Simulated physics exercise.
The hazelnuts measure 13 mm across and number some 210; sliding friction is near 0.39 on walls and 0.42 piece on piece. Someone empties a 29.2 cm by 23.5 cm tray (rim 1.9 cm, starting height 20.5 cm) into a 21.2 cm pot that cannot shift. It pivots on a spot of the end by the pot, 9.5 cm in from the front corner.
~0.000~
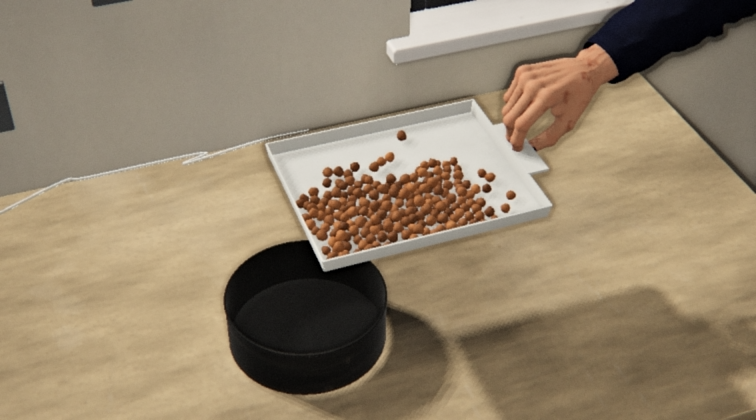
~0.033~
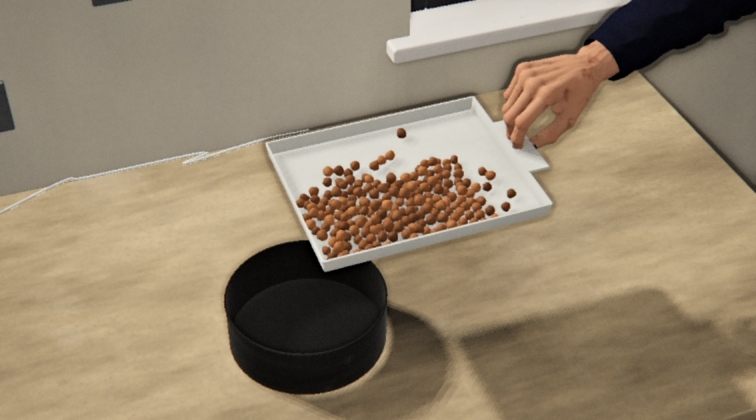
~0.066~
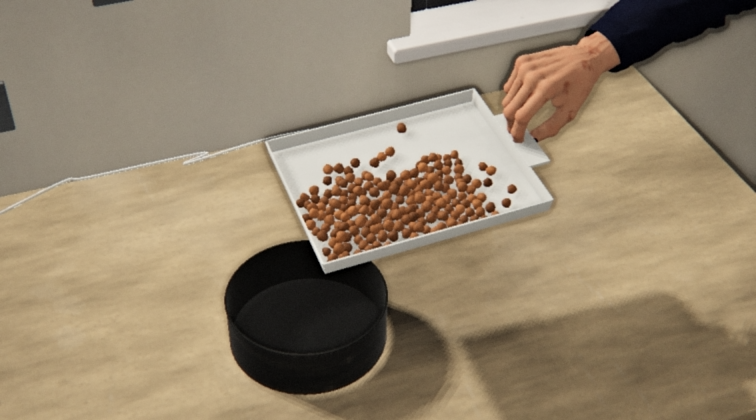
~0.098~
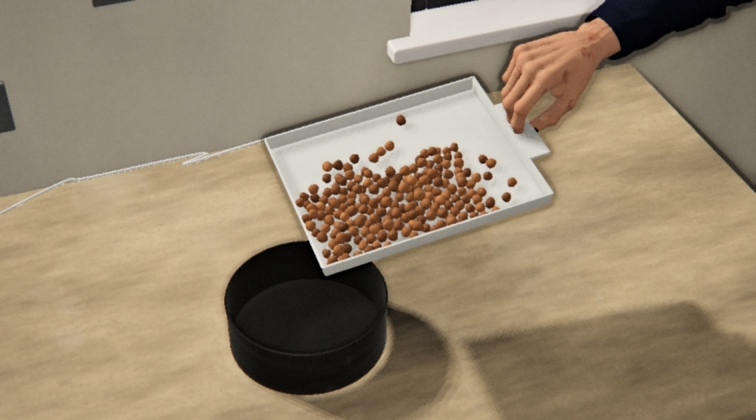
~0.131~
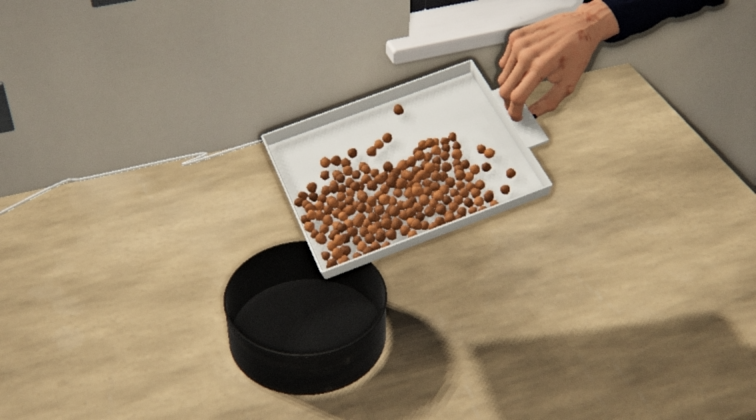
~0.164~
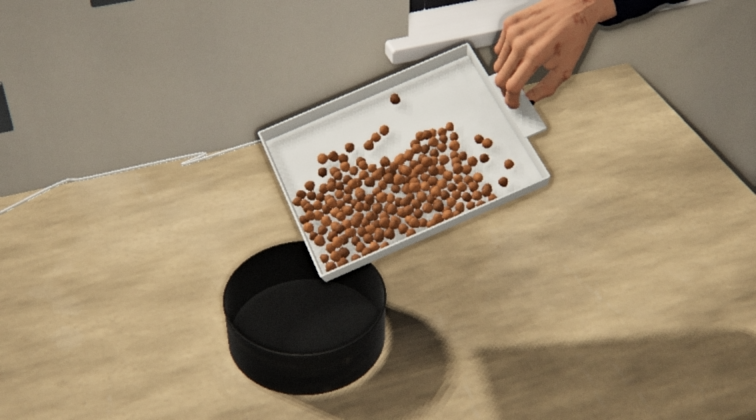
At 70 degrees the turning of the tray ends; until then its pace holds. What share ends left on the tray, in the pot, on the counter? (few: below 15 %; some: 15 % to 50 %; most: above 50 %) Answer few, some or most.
Left on the tray: Some; in the pot: Some; on the counter: Some.
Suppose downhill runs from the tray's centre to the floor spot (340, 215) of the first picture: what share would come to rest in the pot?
Some 30 per cent.
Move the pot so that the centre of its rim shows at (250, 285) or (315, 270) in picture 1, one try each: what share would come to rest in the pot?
About 5 and 0 per cent.
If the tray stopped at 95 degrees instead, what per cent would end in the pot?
In that case some 50 per cent.
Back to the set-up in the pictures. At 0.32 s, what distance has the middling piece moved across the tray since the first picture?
Roughly 1 cm.
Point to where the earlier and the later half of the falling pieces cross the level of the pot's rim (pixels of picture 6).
At about (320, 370), then at (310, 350).
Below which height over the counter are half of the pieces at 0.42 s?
Roughly 26 cm.
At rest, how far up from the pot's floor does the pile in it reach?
About 1.5 cm.
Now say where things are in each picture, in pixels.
In the first frame, tray tilt 0 degrees, front corners at (324, 259) and (548, 204); middle of the pieces at (394, 210); pot at (306, 295).
In the second frame, tray tilt 1 degrees, front corners at (325, 260) and (549, 203); middle of the pieces at (395, 209).
In the third frame, tray tilt 3 degrees, front corners at (325, 262) and (549, 198), lowest corner left front; middle of the pieces at (395, 207).
In the fourth frame, tray tilt 7 degrees, front corners at (324, 265) and (549, 192), lowest corner left front; middle of the pieces at (394, 205).
In the fifth frame, tray tilt 13 degrees, front corners at (323, 269) and (548, 184), lowest corner left front; middle of the pieces at (393, 201).
In the sixth frame, tray tilt 19 degrees, front corners at (322, 273) and (546, 175), lowest corner left front; middle of the pieces at (391, 198); pot at (305, 295). The tray's pace is about 185 degrees a second.
Then, at 0.32 s, tilt 47 degrees; the tray holds 100 %, the pot 0 %.
After 0.42 s, tilt 65 degrees; the tray holds 100 %, the pot 0 %.
After 0.65 s, tilt 70 degrees; the tray holds 75 %, the pot 5 %.
By 2.2 s all is still; tray 30 %, pot 30 %, counter 45 %.
